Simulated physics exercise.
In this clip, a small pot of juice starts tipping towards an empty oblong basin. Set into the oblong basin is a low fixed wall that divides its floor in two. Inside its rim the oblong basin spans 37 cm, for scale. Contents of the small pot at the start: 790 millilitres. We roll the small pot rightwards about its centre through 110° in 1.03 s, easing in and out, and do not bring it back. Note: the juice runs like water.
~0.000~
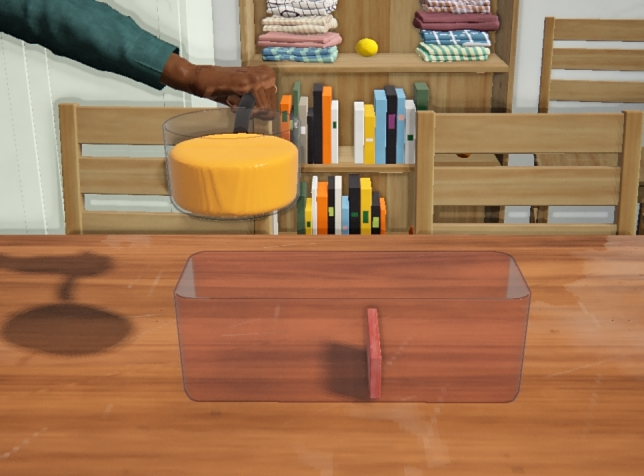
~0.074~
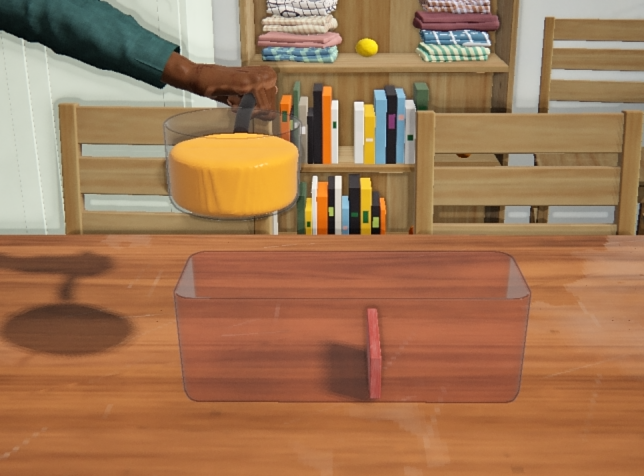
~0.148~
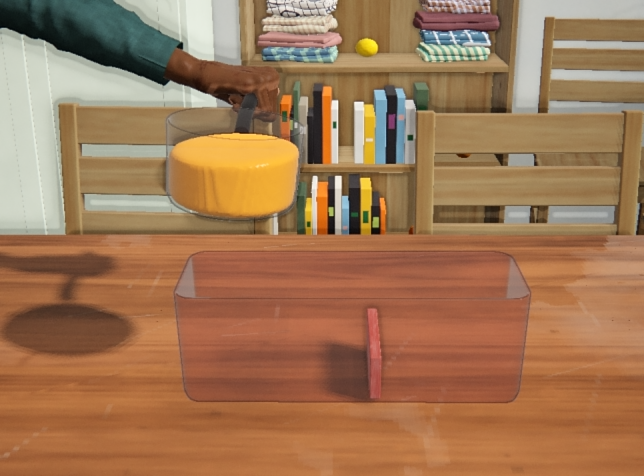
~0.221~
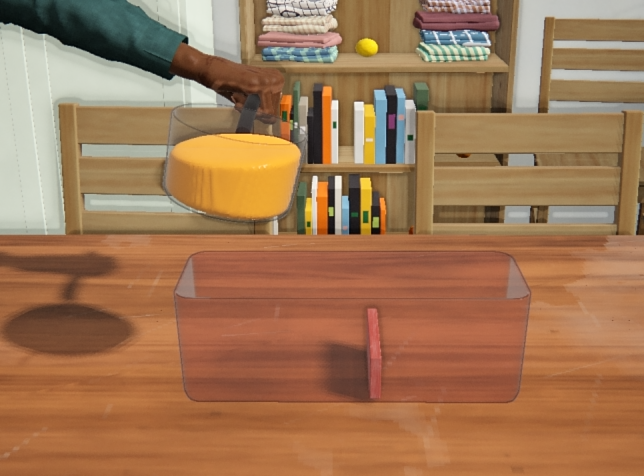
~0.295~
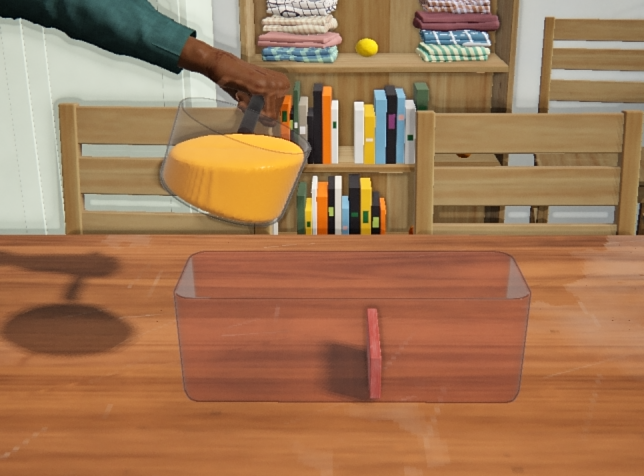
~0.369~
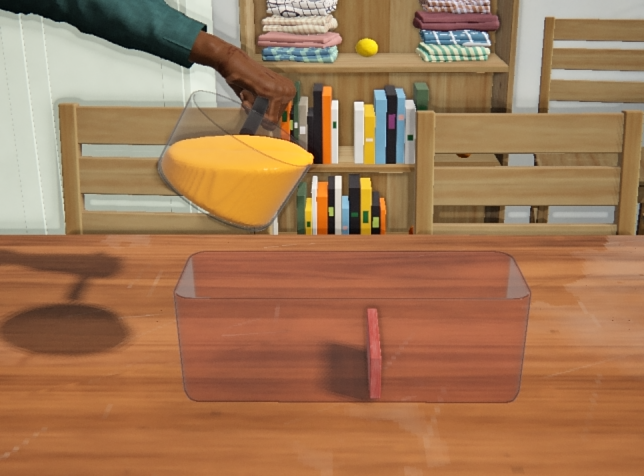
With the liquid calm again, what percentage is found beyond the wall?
Beyond the wall there is roughly 24 percent.
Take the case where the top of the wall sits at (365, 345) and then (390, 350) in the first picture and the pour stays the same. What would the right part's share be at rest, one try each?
In order, 40 and 15 per cent.
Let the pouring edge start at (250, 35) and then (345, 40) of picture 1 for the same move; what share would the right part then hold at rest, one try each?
Try 1: Approx. 5 %; try 2: Approx. 90 %.
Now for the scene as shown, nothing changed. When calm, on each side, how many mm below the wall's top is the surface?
Left about 28 mm, right about 42 mm.
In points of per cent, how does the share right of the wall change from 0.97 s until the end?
Its share increases, some 1 in a hundred.
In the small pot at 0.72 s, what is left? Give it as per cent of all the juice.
I'd estimate some 40 % remains.
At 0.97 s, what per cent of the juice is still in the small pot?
7 %.
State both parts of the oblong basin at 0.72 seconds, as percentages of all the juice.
Around 18 on the left and around 10 on the right.
By 0.72 s the tilt is 87° and 41 per cent is still to pour, 18 is left of the wall and 9 right of it.
By 0.97 s the tilt is 109° and 7 per cent is still to pour, 64 is left of the wall and 22 right of it.
By 1.24 s the tilt is 110° and 0 per cent is still to pour, 74 is left of the wall and 23 right of it.
By 1.53 s the tilt is 110° and 0 per cent is still to pour, 75 is left of the wall and 23 right of it.
At rest 75 per cent lies left of the wall, 24 right of it and 1 outside.
